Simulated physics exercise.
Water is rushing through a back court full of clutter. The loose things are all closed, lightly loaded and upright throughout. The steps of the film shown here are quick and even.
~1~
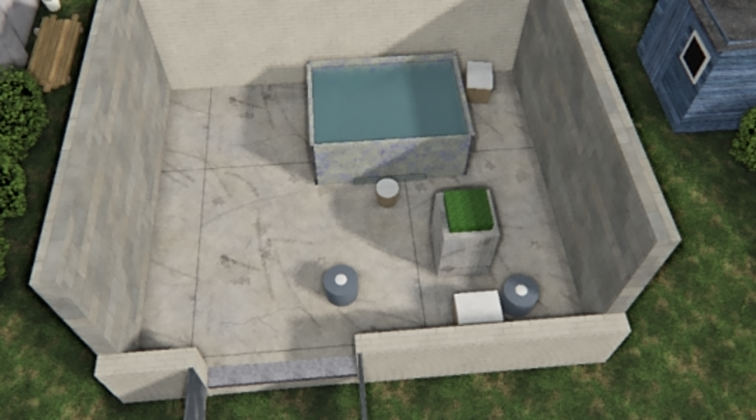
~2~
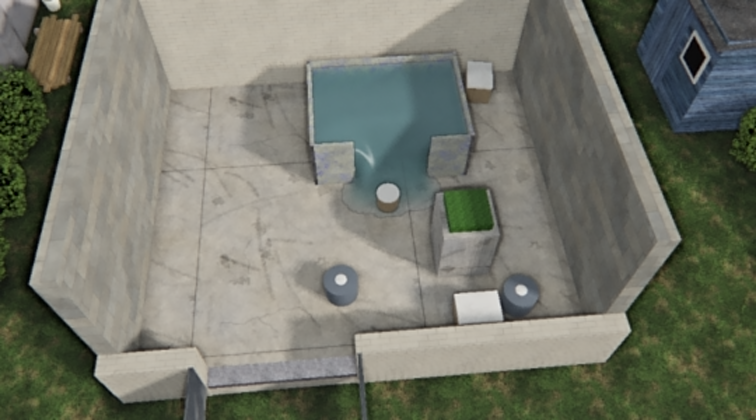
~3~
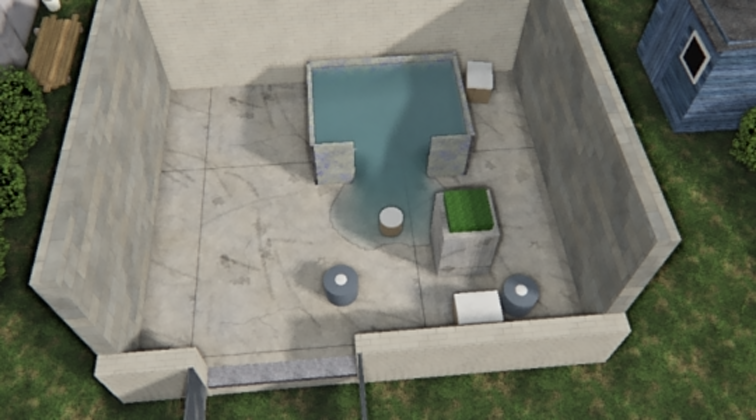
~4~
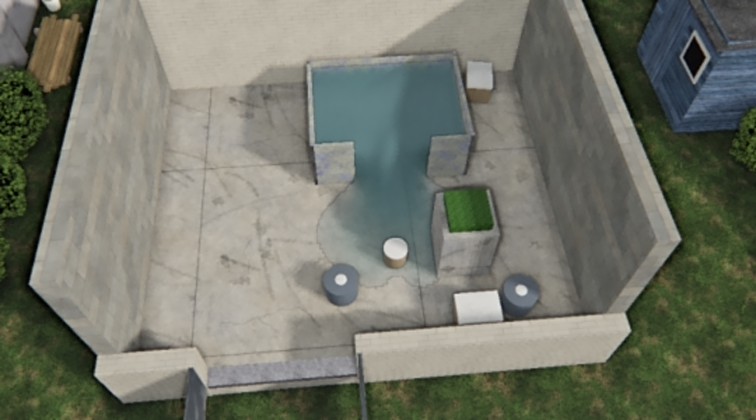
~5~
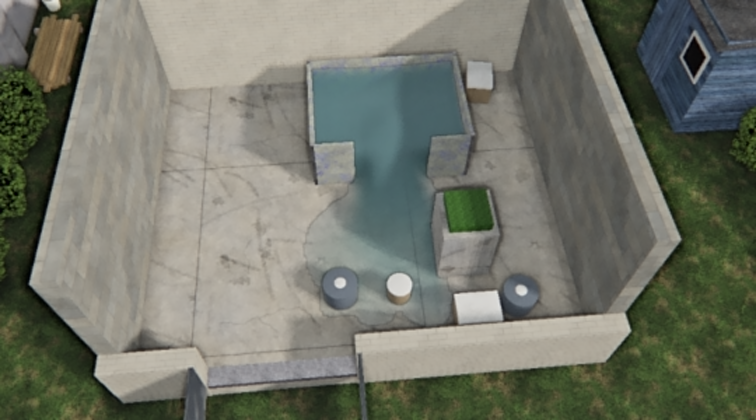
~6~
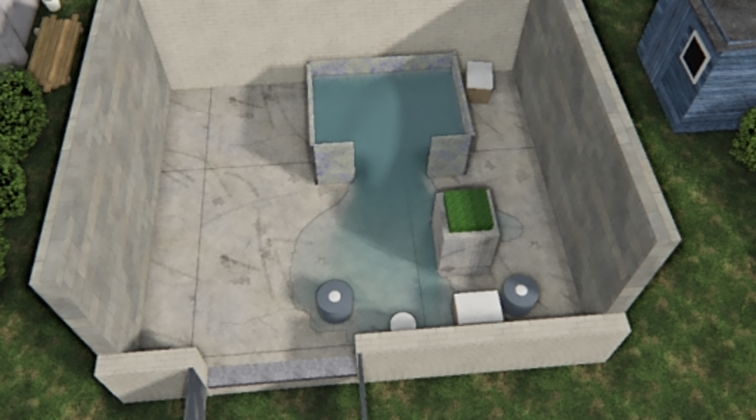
Walled concrete yard, water spreading from a gap in a raised pool, carrying a pale-topped pail forward, then nudging a grey tub.
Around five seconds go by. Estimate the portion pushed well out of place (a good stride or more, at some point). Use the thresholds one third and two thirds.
I'd put it at two thirds or higher.
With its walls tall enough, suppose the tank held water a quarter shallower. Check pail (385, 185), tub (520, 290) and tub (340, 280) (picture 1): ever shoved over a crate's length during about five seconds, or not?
Item by item: Cleared the mark, then cleared the mark, then cleared the mark.
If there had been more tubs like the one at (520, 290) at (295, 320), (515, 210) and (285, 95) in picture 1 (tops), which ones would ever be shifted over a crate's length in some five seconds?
Listed in order: Displaced, displaced, then hardly budges.
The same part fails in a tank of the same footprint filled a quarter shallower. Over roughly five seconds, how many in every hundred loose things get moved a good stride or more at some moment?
Roughly 80 in a hundred.
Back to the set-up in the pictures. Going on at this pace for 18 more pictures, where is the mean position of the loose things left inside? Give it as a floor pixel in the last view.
Mean position: About (495, 168).
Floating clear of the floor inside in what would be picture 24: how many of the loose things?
3.
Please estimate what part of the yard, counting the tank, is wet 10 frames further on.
That works out to about 65 in a hundred.
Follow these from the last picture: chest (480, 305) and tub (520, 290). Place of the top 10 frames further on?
I'd say around (535, 262) for the first and around (553, 238) for the second.
A moment on, 2 of 5 are well off their spots; 1 afloat.
Next, 4 of 5 are well off their spots; 2 afloat.
Later, 4 of 5 are well off their spots; 3 afloat.
In the end, 4 of 5 are well off their spots, and 4 have been at some point; 3 afloat.
